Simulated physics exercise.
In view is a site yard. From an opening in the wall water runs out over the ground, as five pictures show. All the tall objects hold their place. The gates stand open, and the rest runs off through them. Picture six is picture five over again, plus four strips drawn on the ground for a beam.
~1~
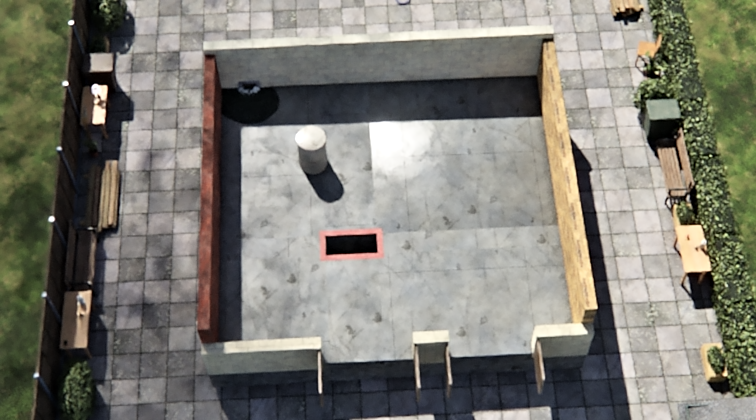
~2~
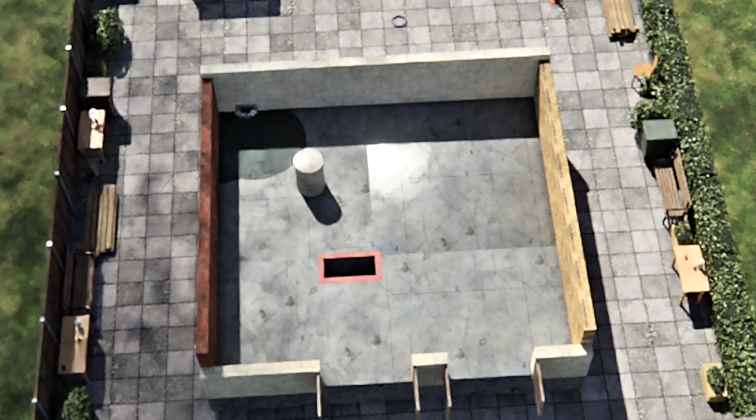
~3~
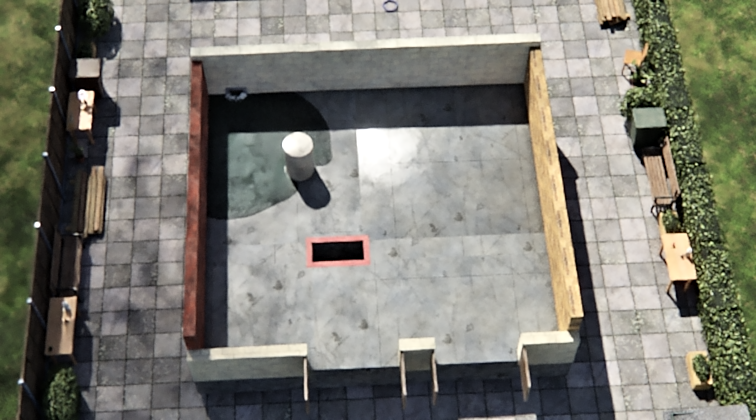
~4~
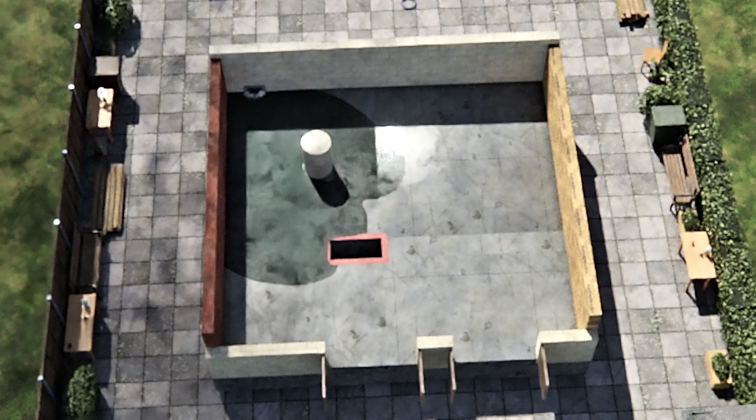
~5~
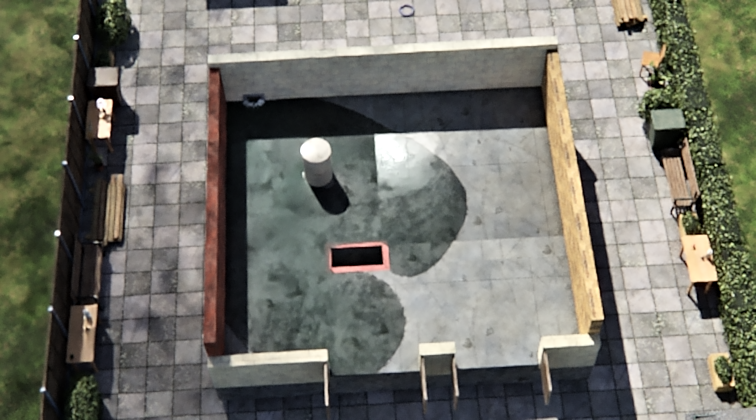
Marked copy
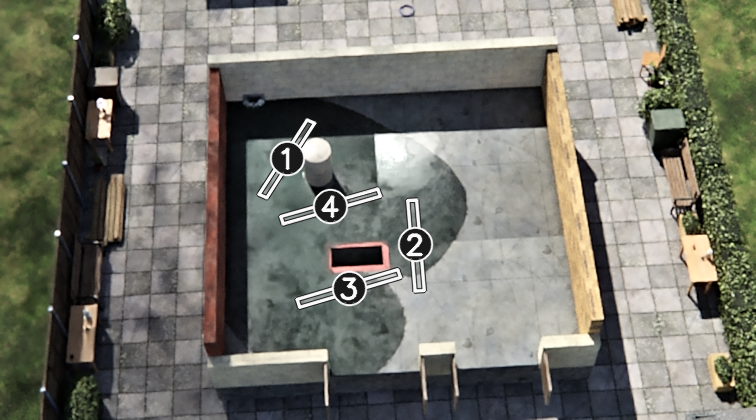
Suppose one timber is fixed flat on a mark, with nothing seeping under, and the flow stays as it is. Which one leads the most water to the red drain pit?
3 works best here.
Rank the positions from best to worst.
3, 2, 1, 4.
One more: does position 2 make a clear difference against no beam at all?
No.
On the marked copy, 1 from (262, 196) to (310, 121); 2 from (419, 290) to (412, 200); 3 from (298, 303) to (399, 273); 4 from (282, 220) to (379, 192).
Choosing 1, about 10 % of the stream runs into the red drain pit, about 87 % out by the gates.
Choosing 2, about 29 % of the stream runs into the red drain pit, about 69 % out by the gates.
Choosing 3, about 44 % of the stream runs into the red drain pit, about 55 % out by the gates.
Choosing 4, about 3 % of the stream runs into the red drain pit, about 97 % out by the gates.
